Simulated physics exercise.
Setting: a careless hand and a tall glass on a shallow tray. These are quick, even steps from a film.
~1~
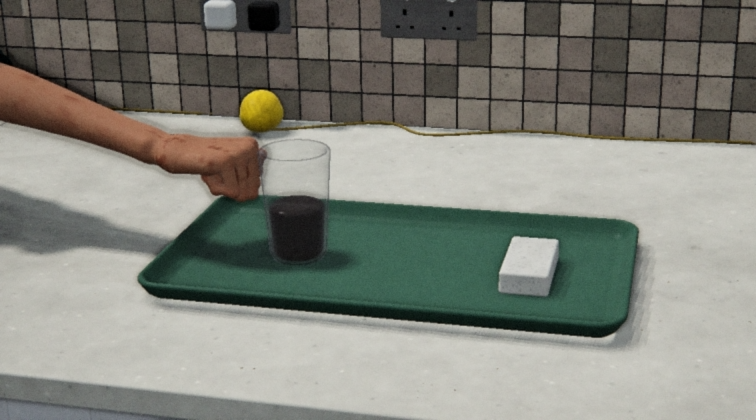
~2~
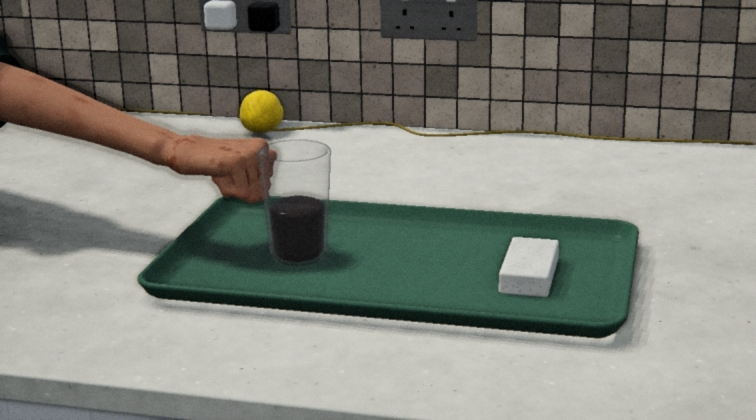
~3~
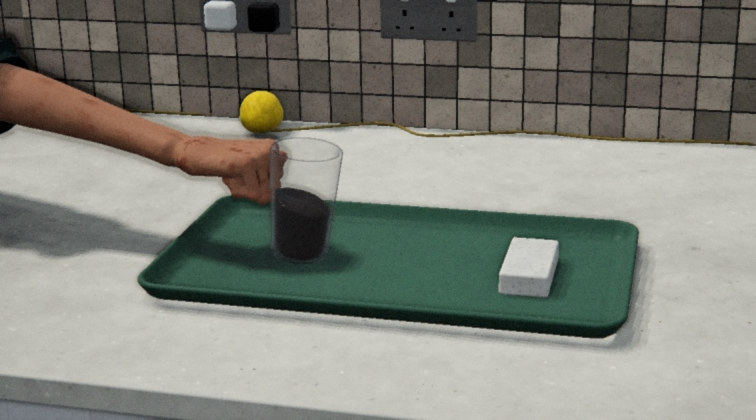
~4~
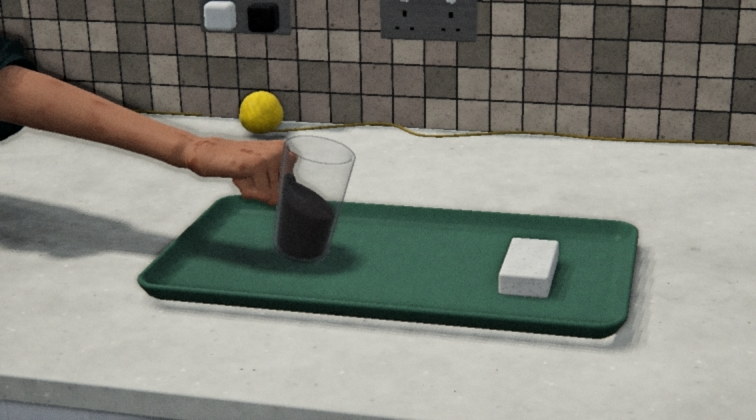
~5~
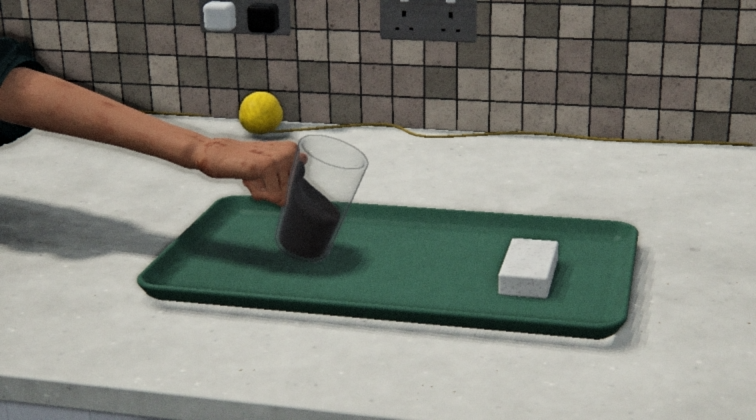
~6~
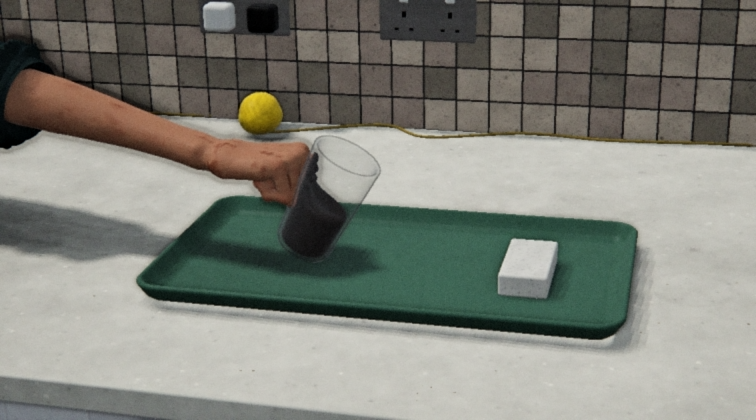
A hand pushes a glass of dark liquid, tilting it rightward above a green tray.
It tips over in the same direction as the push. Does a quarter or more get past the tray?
As you'd see, the tray manages to keep three quarters of it.
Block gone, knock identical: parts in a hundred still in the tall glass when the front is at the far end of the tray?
50 in a hundred, roughly.
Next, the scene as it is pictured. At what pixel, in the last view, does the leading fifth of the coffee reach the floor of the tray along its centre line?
At about (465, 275).
A moment on, the tall glass lies on its side and 99 per cent is in the glass, 0 on the tray and 1 above or beyond its rim.
Next, the tall glass lies on its side and 54 per cent is in the glass, 38 on the tray and 7 above or beyond its rim.
Then the tall glass lies on its side and 30 per cent is in the glass, 49 on the tray and 21 above or beyond its rim.
Later the tall glass lies on its side and 16 per cent is in the glass, 80 on the tray and 3 above or beyond its rim.
In the end 97 per cent is held by tray and glass, 3 is off the tray.
